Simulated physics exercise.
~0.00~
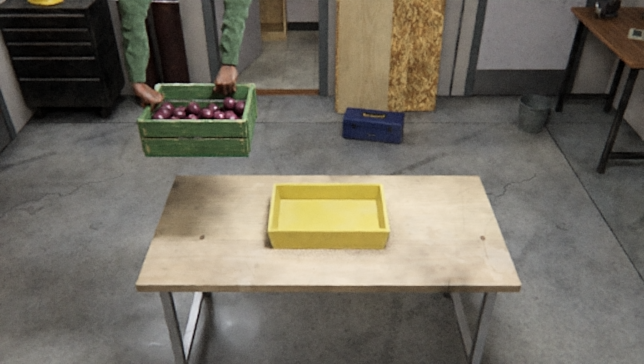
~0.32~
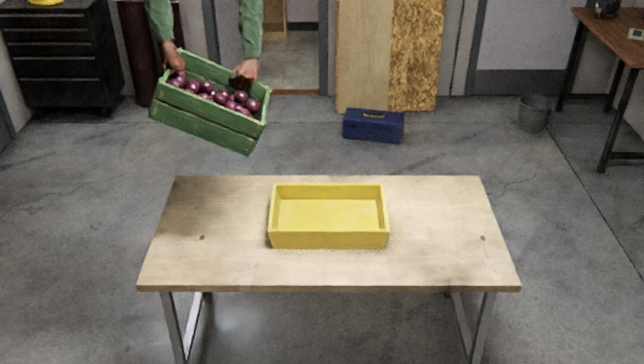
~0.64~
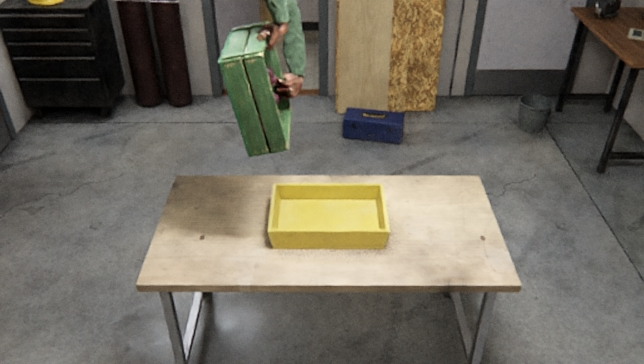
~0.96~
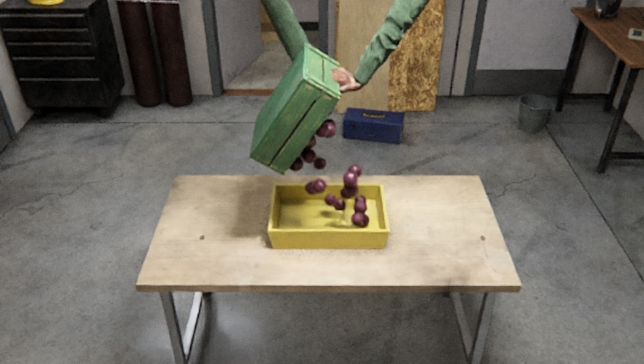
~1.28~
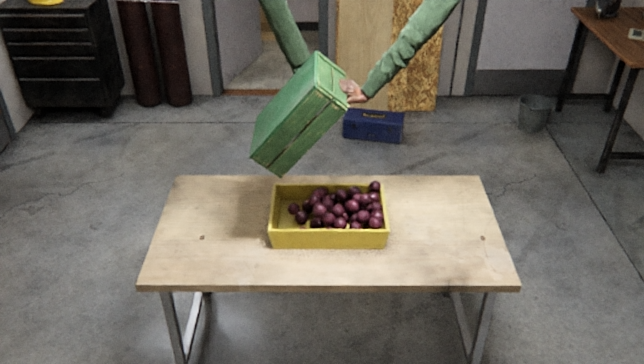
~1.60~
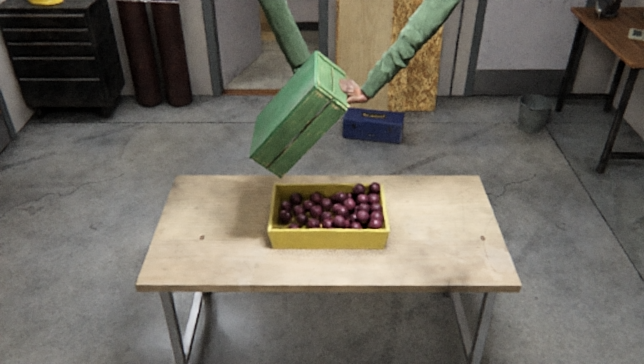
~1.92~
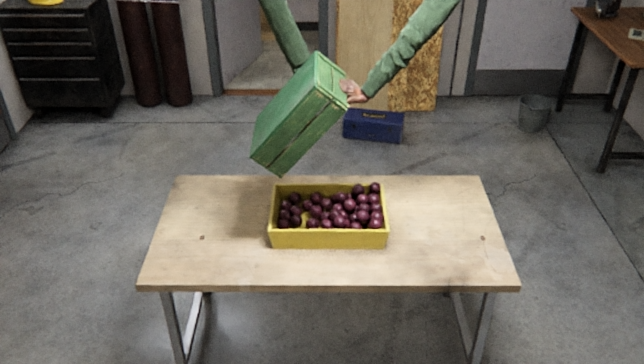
A green box of red onions, held by a person's hands, tilts and swings over a wooden table until it is tipped well past its side, and the onions tumble into a yellow carton, where they settle in a heap while the box stays tilted above.
